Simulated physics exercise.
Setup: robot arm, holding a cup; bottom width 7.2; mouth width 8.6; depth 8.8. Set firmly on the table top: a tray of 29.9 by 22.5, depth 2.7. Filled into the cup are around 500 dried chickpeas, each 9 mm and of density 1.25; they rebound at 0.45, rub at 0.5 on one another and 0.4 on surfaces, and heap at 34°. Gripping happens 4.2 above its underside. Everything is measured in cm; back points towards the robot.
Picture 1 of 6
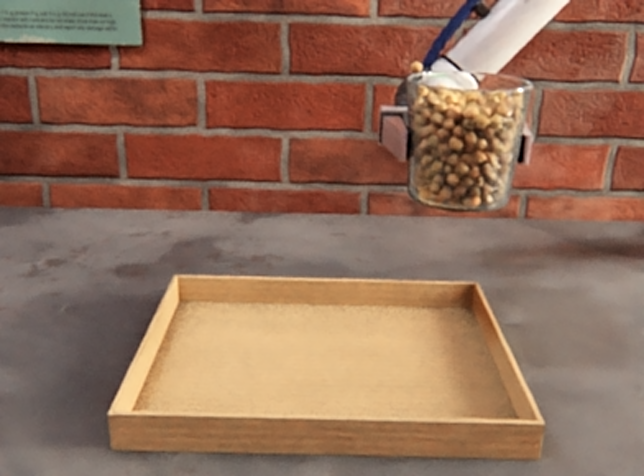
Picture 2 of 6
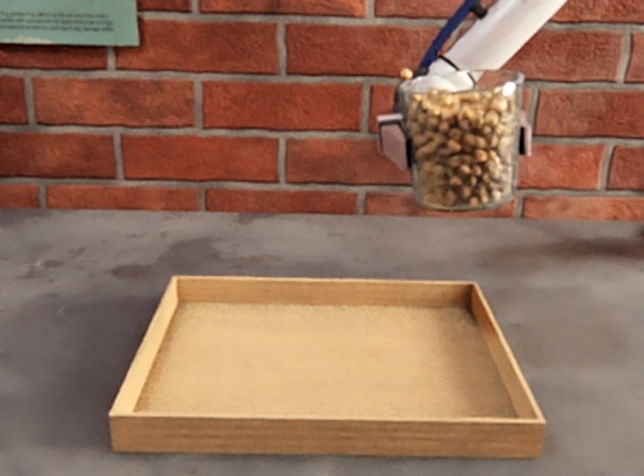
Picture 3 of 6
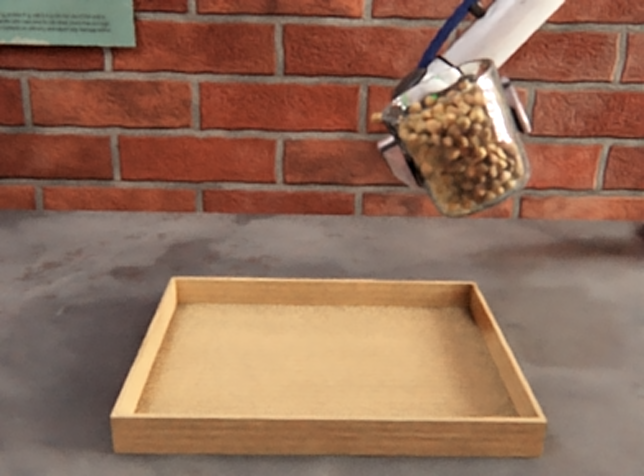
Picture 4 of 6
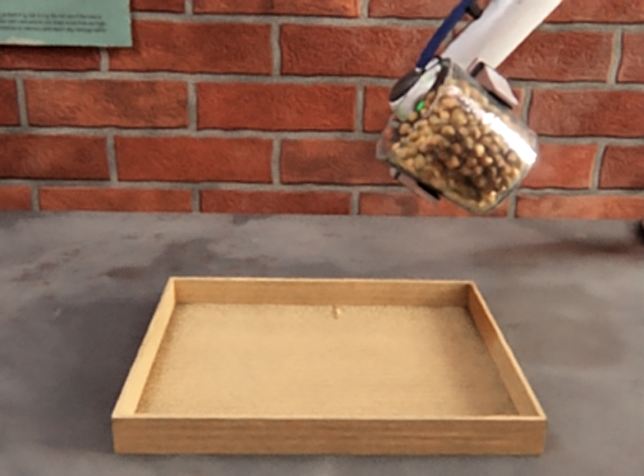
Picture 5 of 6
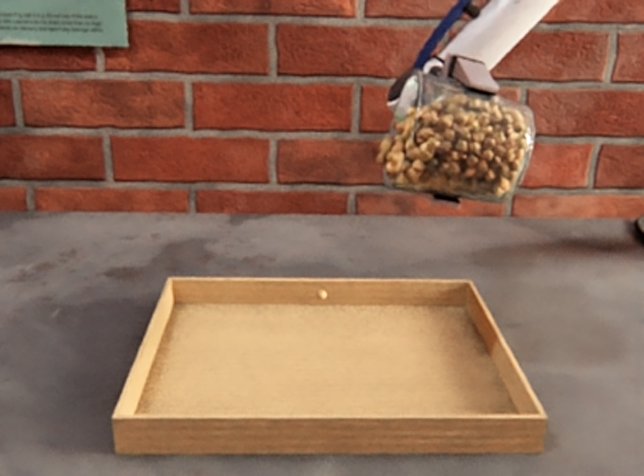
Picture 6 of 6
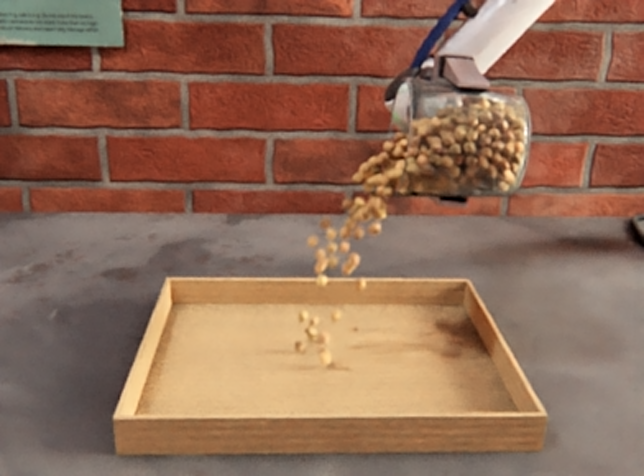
Robot arm tilting a clear cup of dried chickpeas leftward, a stream of them pouring into a shallow wooden tray below.
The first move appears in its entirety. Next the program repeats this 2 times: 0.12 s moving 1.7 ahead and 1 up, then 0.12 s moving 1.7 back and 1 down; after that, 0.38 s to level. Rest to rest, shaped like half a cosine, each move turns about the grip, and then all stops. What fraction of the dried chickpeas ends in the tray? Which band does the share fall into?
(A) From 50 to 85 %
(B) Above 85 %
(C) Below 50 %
Answer: A.
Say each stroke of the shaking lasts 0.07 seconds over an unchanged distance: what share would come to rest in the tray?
Then about 80 per cent.
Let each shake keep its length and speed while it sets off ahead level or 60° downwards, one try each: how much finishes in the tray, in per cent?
You'd get about 60 per cent with the first setting and about 40 per cent with the second.
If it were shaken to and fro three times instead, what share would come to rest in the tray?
Estimate: Around 70 %.
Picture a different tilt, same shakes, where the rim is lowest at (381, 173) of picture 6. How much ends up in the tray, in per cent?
That comes to some 25 percent.
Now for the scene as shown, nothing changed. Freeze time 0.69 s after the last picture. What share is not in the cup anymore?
I'd say some 60 percent by then.
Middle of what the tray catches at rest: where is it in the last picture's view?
Approximately (286, 358) in pixels.
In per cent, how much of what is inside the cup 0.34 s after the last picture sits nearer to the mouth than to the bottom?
Mouth half share: Roughly 55 %.
Then, 0.34 s later, tilted 86° forward, highest piece 22 above the table; 308 in the cup, 164 in the tray, 27 in flight or on a rim.
Then, 0.69 s later, tilted 37° forward, highest piece 22 above the table; 288 in the tray, 202 in the cup, 9 in flight or on a rim.
Then, 1.06 s later, level, highest piece 22 above the table; 297 in the tray, 202 in the cup.
Then, 2.11 s later, level, highest piece 22 above the table; 297 in the tray, 202 in the cup.
At rest, 297 in the tray, 202 in the cup. That is 60 % in the tray.
